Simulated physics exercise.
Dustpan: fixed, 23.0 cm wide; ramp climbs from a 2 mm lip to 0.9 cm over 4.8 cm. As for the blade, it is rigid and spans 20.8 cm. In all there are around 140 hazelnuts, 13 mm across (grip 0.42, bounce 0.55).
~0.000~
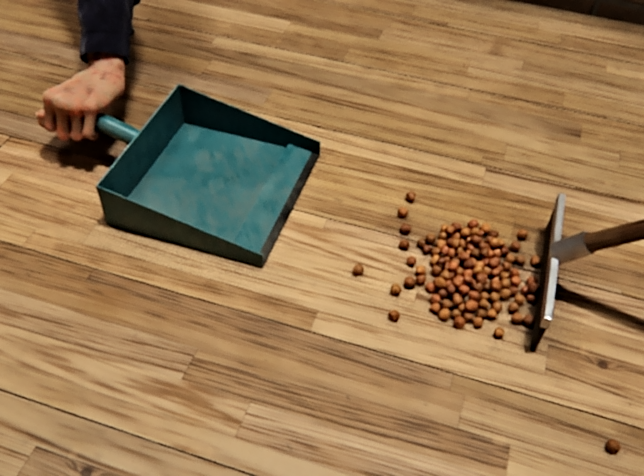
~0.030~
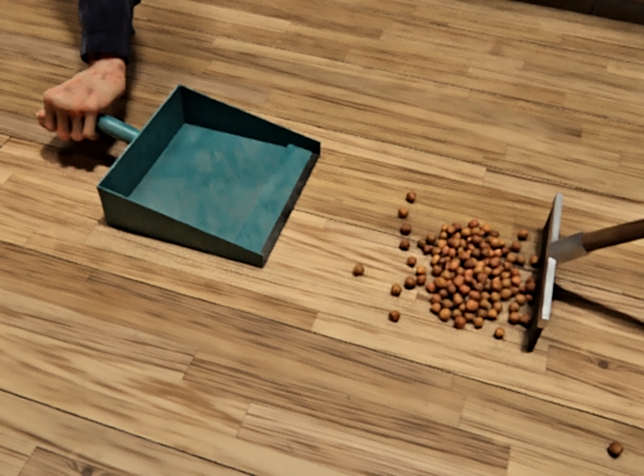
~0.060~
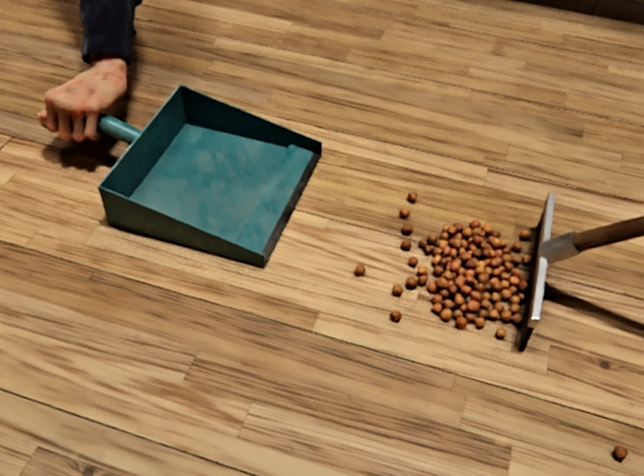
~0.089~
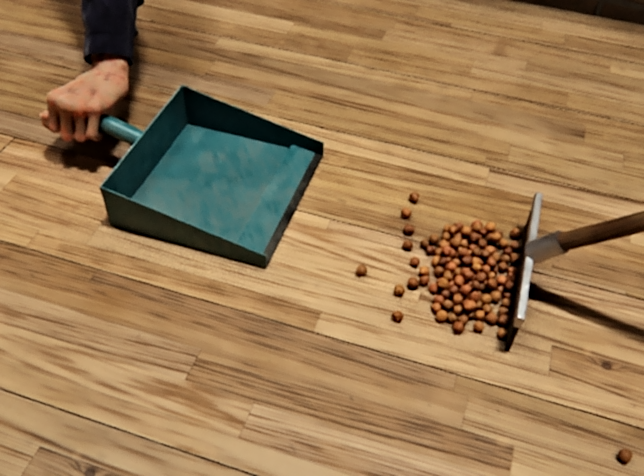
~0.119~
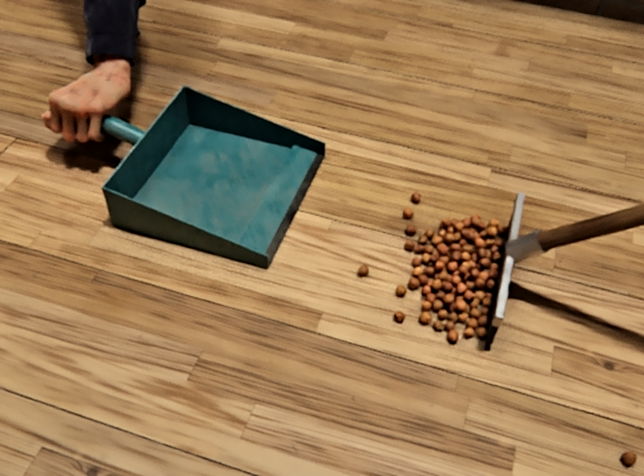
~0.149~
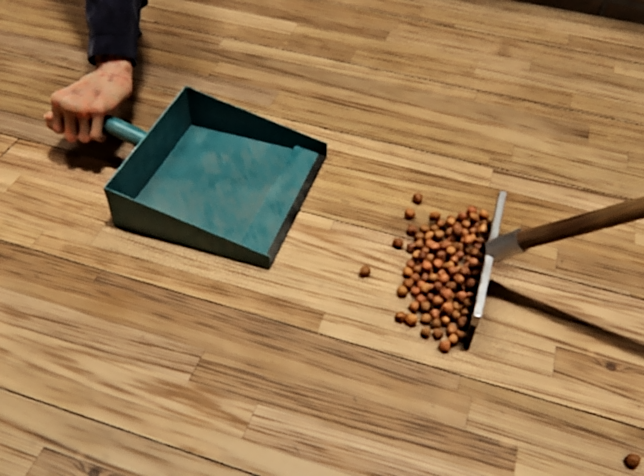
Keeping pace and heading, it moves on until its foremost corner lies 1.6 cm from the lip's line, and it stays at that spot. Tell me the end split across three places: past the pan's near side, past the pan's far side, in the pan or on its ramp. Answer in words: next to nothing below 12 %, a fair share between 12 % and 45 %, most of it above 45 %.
Near side - a fair share; far side - next to nothing; pan - a fair share.
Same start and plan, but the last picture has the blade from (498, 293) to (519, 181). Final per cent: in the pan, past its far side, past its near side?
Pan 35, far 10, near 20.
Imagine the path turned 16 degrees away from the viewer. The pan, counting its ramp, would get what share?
That gives near 55 in a hundred.
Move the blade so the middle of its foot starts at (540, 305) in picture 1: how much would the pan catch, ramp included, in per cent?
About 25 per cent.
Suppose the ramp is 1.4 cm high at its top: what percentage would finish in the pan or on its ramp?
Something like 30 per cent, ramp included.
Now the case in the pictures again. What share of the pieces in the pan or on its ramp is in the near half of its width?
About 80 %.
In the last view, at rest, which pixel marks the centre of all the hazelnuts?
Look around (225, 227) in the last picture.
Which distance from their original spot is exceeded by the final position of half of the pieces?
That distance is around 36 cm.
After 0.30 s, middle of the blade 13 cm from the lip; 0 % over the lip, far side 0 %, near side 25 %.
After 0.40 s, middle of the blade 5 cm from the lip; 5 % over the lip, far side 5 %, near side 35 %.
After 0.64 s, middle of the blade 2 cm from the lip; 40 % over the lip, far side 5 %, near side 35 %.
In the end, at 2.0 s, near side 35 %, far side 5 %, pan 35 %, in front of the lip or behind the blade 20 %.
